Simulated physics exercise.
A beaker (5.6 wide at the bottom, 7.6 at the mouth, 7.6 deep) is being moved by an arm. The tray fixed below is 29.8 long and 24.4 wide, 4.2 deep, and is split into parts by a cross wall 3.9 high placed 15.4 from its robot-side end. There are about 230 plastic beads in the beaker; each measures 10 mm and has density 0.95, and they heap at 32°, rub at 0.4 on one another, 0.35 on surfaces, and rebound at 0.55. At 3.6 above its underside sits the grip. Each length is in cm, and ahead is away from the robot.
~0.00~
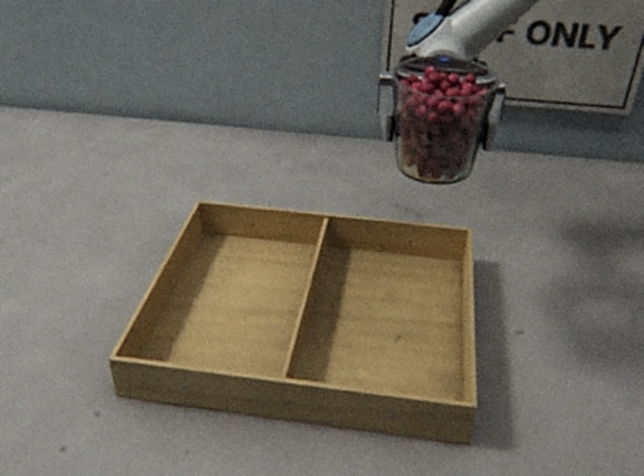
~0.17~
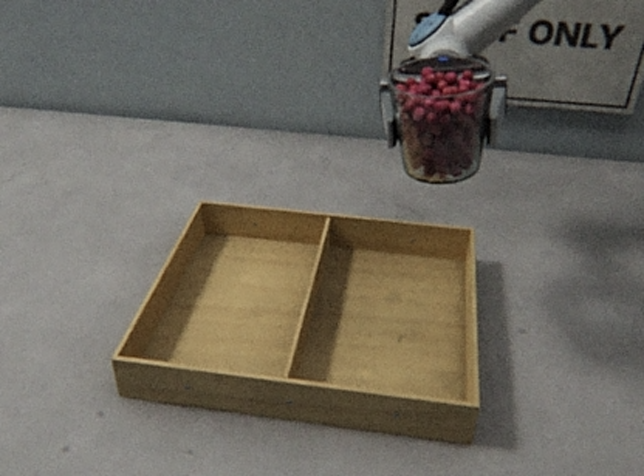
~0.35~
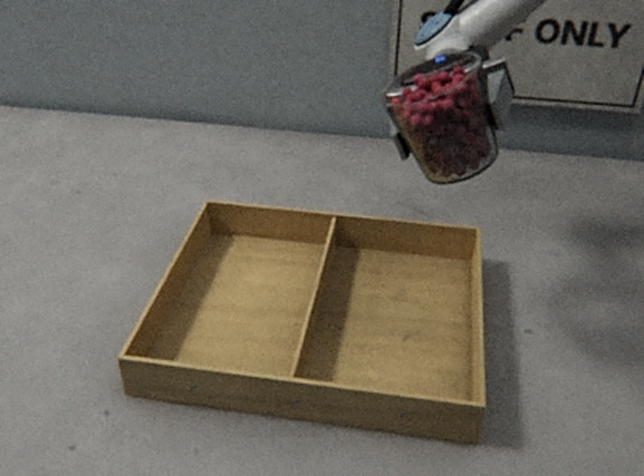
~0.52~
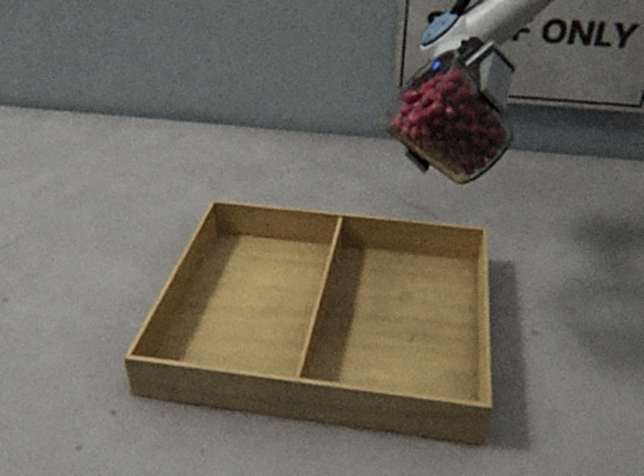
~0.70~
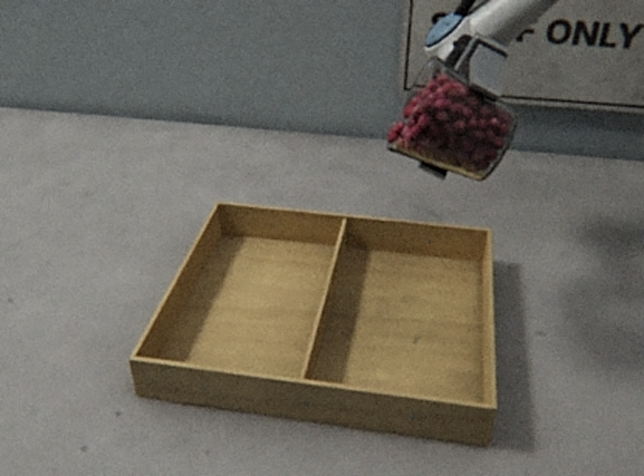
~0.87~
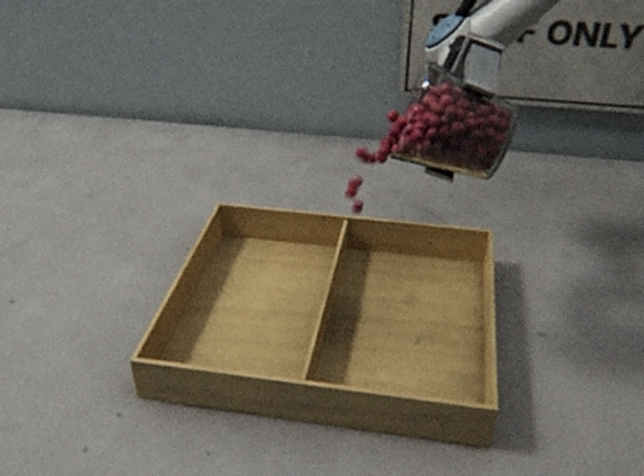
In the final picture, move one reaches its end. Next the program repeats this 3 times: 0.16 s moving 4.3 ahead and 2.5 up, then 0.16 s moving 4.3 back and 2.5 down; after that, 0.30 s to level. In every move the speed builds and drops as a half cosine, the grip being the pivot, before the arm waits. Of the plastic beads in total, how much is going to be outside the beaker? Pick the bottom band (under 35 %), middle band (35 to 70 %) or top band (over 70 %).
Top band.
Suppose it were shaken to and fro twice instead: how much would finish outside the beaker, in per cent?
In that case it would be roughly 80 per cent.
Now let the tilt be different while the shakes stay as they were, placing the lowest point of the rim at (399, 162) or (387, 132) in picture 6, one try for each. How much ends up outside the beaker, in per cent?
100 % and 60 %.
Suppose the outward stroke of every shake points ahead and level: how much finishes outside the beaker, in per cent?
It comes to around 80 percent.
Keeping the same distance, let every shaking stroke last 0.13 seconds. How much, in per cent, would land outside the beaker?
Estimate: Near 95 per cent.
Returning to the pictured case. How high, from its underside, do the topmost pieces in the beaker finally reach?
I'd say close to 3.0 cm.
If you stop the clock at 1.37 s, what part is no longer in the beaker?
Around 60 percent at that moment.
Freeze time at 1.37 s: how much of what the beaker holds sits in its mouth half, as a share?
Share in the mouth half: About 65 %.
After 1.37 s, tilted 73° forward, highest piece 25 above the table; 93 in the far-side part, 88 in the beaker, 44 in the robot-side part, 2 in flight or on a rim.
After 1.88 s, tilted 68° forward, highest piece 21 above the table; 124 in the far-side part, 65 in the robot-side part, 26 in the beaker, 1 on the table or floor, 11 in flight or on a rim.
After 2.33 s, level, highest piece 22 above the table; 126 in the far-side part, 74 in the robot-side part, 26 in the beaker, 1 on the table or floor.
After 3.38 s, level, highest piece 22 above the table; 126 in the far-side part, 74 in the robot-side part, 26 in the beaker, 1 on the table or floor.
In the end, 126 in the far-side part, 74 in the robot-side part, 26 in the beaker, 1 on the table or floor. That is 89 % outside the beaker.
